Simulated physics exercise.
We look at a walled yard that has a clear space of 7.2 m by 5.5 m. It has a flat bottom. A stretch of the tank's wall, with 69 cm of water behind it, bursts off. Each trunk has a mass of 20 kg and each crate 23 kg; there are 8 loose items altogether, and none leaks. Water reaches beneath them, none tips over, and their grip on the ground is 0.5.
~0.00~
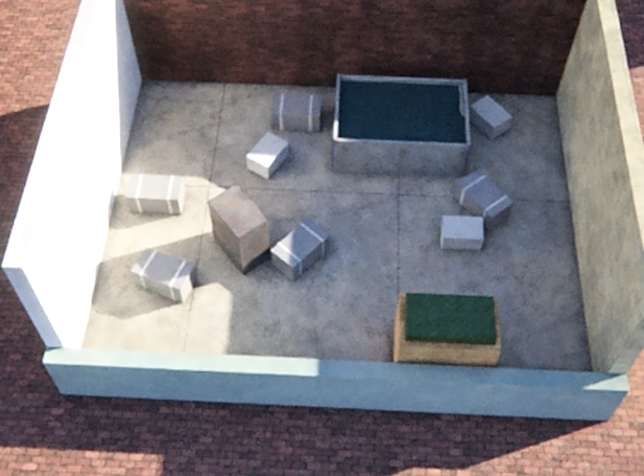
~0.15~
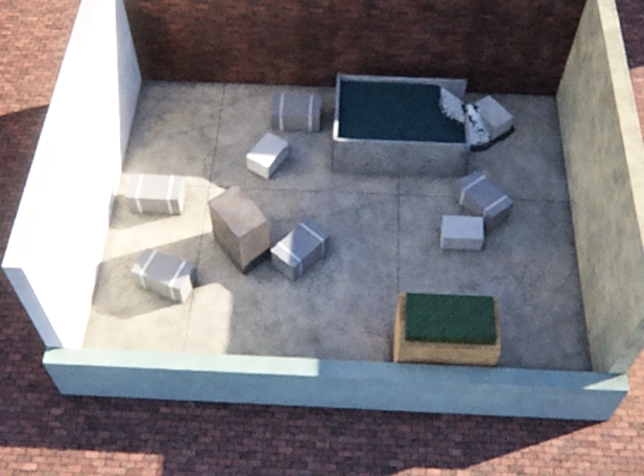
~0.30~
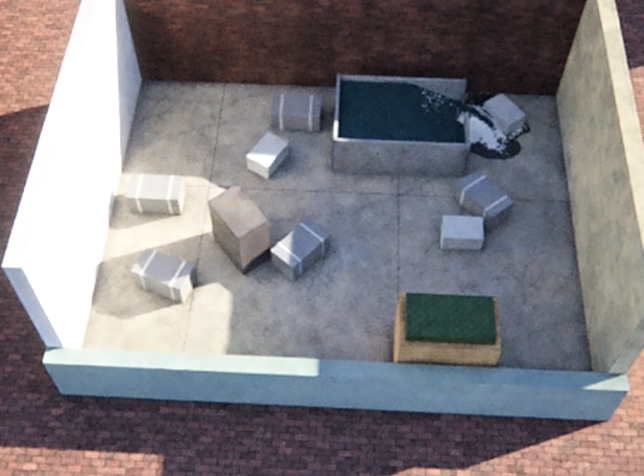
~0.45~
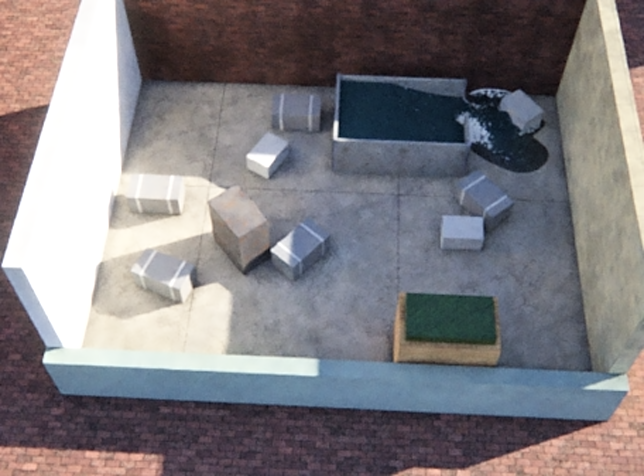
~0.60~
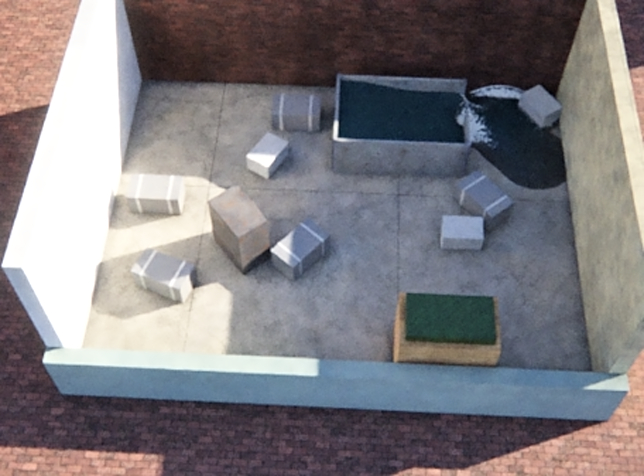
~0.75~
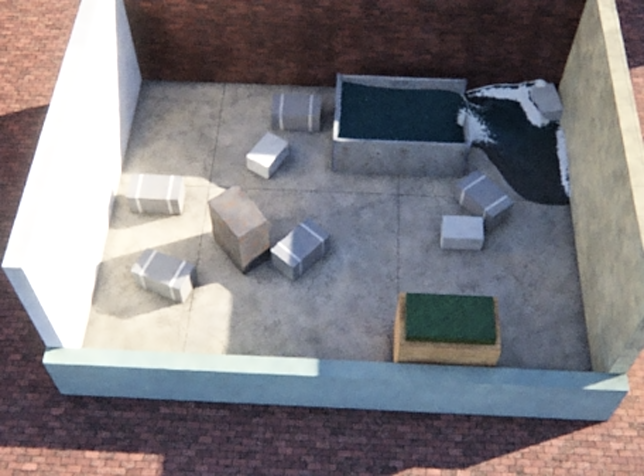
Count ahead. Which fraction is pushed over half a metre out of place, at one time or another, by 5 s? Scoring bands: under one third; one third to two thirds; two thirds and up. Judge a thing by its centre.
Expect the moved ones to number fewer than a third.
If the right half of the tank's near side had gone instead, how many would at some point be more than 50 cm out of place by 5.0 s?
Then 2.
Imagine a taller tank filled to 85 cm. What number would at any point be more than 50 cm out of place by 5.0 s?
The count would be 2.
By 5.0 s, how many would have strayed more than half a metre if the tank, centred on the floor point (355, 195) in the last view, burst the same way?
In that case the number is 2.
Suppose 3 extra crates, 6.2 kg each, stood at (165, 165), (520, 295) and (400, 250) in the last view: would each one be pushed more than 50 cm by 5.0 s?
In turn: Under, over, under.
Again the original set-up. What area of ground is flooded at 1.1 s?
Somewhere around 6.0 m2, roughly.
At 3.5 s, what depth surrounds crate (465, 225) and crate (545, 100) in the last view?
4 and 5 cm.
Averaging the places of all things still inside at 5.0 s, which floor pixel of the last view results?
Roughly at (330, 224).
After 1.1 s 1 of 8 are over 50 cm from their spots; 1 afloat.
After 2.2 s 1 of 8 are over 50 cm from their spots; 1 afloat.
After 3.5 s 1 of 8 are over 50 cm from their spots; 0 afloat.
After 5.0 s 2 of 8 are over 50 cm from their spots, and 2 have been at some point; 1 afloat.
